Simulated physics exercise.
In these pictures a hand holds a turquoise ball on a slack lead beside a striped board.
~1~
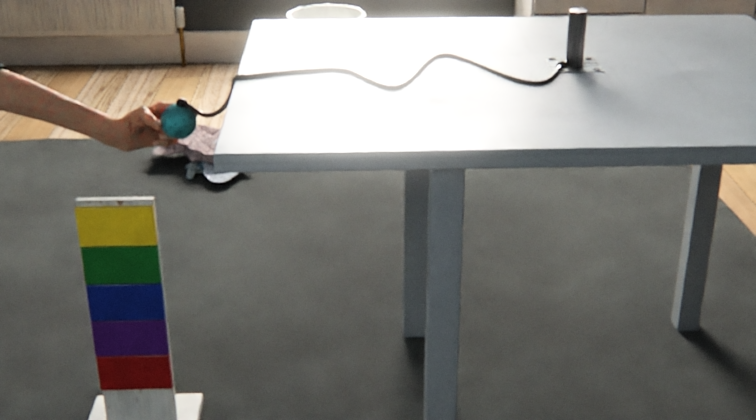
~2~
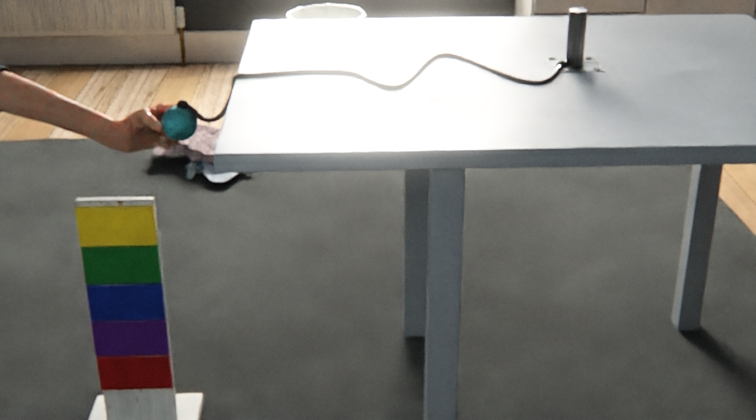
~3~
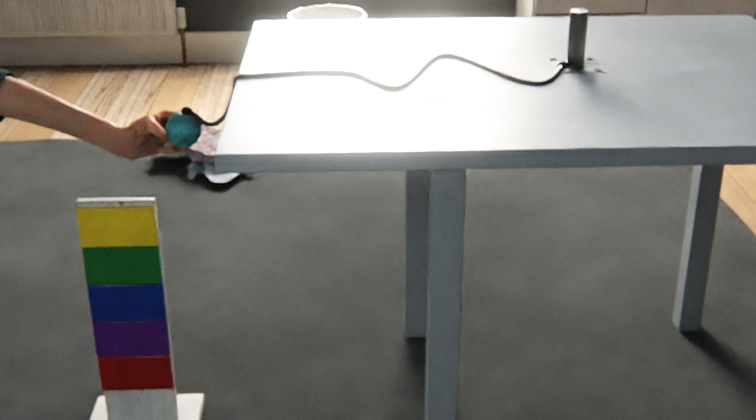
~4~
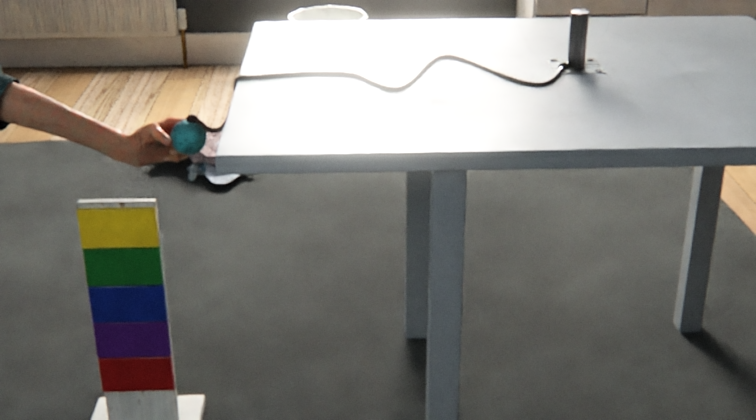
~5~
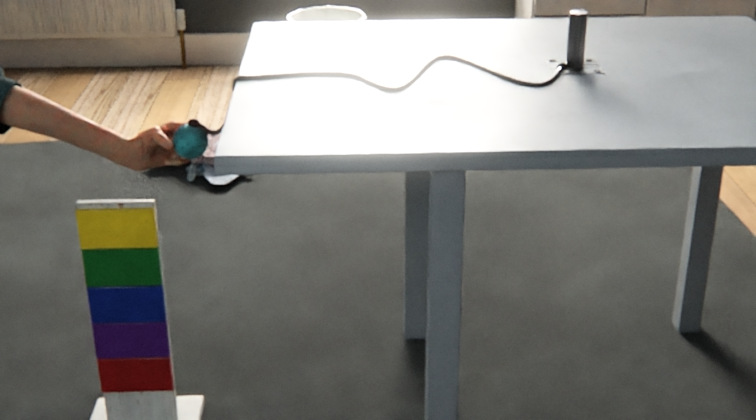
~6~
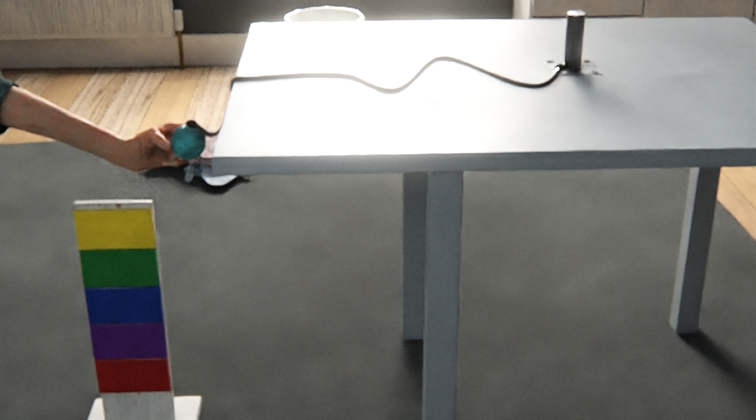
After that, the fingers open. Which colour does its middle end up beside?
Purple.
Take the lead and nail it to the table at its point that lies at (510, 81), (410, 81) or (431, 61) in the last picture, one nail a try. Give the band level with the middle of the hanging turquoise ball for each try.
Try one: Blue. Try two: Yellow. Try three: Green.
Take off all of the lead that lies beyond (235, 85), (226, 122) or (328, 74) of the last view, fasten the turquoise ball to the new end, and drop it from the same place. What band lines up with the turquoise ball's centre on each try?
Taking the cuts in order: Green, then blue, then no band.
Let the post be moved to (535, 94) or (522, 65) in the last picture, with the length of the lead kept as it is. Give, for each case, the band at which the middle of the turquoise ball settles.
It comes out red the first time and red the second time.
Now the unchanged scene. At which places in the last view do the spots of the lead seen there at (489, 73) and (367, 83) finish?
They end up at (430, 71) and (236, 111).
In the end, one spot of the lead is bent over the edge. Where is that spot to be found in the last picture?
You'll find it close to (387, 90).
Soon after, ball near (209, 304); level with blue.
After that, ball near (280, 313); level with purple.
And then, ball near (235, 328); level with purple.
In the end, ball near (255, 325); level with purple. The lead holds its middle at purple.
